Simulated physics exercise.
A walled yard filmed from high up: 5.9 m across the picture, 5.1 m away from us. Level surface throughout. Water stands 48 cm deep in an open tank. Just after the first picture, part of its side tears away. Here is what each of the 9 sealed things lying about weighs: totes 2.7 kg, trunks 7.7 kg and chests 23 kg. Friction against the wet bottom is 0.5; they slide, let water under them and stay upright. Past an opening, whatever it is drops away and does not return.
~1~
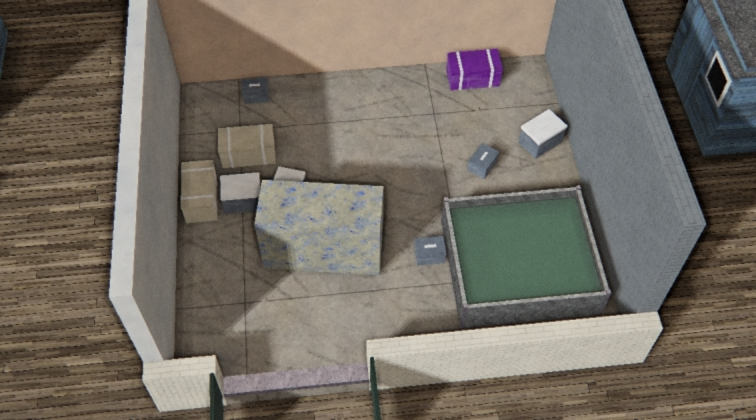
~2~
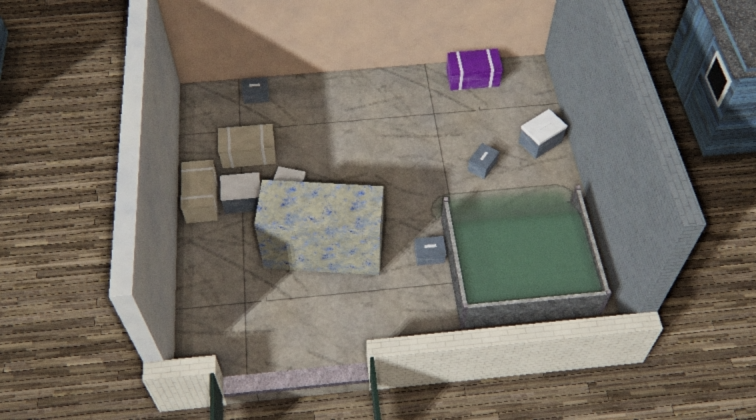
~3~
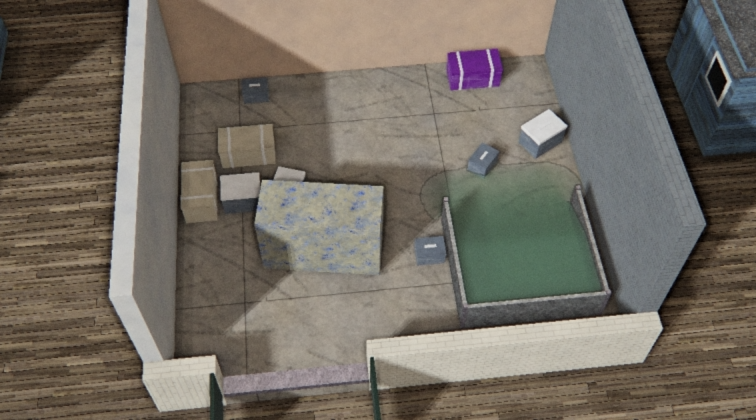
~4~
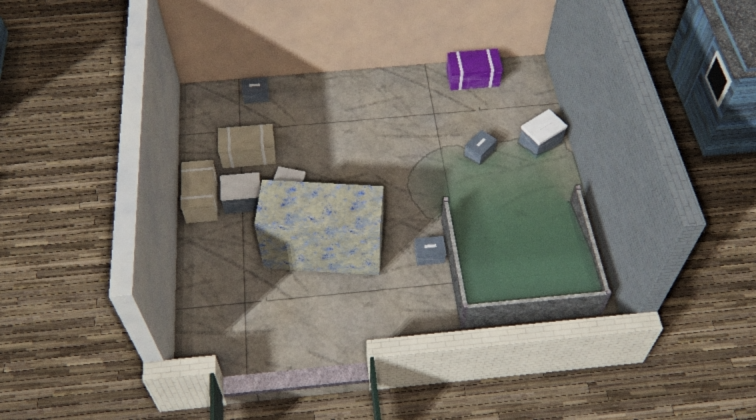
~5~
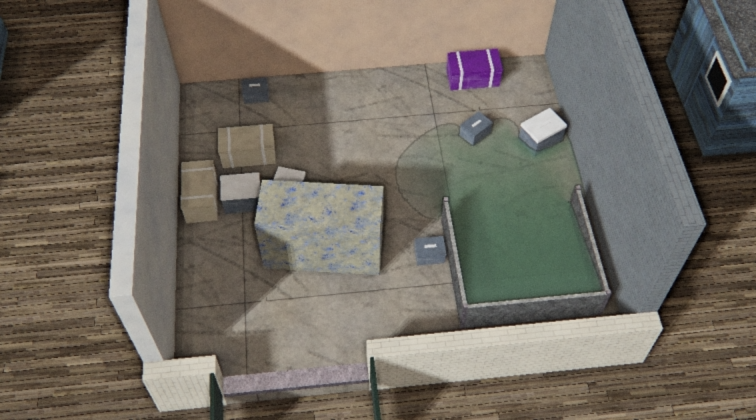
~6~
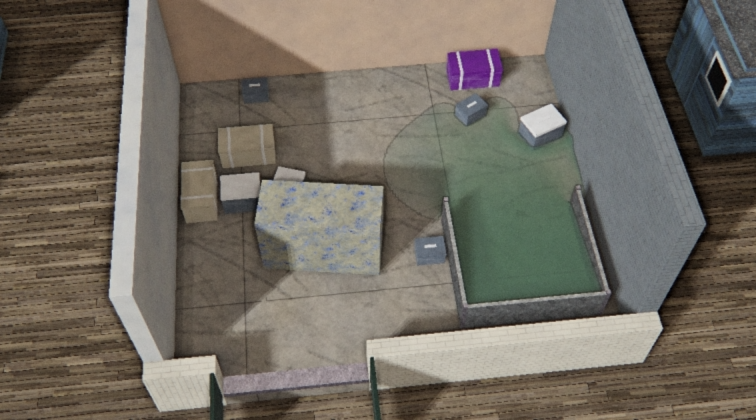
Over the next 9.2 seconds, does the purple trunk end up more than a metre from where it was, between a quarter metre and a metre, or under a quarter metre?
Greatly displaced.
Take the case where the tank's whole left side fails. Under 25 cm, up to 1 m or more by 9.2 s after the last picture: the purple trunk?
I'd expect the purple trunk to have moved just a bit.
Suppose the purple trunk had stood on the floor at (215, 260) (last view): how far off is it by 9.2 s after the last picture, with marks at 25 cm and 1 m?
Put there, it wanders off a long way.
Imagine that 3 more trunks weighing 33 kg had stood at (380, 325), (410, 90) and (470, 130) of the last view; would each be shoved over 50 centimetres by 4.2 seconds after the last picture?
Taking them in the order given: Falls short, exceeds it and exceeds it.
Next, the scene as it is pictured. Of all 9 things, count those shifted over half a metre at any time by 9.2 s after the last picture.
Tally: 7.
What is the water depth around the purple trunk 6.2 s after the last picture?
Close to 11 centimetres.
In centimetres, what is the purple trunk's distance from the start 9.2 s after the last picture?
Close to 400 cm by then.
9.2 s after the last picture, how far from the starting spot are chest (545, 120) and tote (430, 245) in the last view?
Taking them in turn, the shifts are 200 cm and 100 cm.
Then, 1.2 s after the last picture the purple trunk is near (474, 43), 0.2 m from its start, afloat; 0 of 9 are out; 3 afloat.
Then, 3.8 s after the last picture the purple trunk is near (349, 66), 2.0 m from its start, afloat; 0 of 9 are out; 4 afloat.
Then, 6.2 s after the last picture the purple trunk is near (209, 83), 4.1 m from its start, afloat; 0 of 9 are out; 4 afloat.
Then, 9.2 s after the last picture the purple trunk is near (206, 94), 4.2 m from its start, afloat; 2 of 9 are out; 4 afloat.
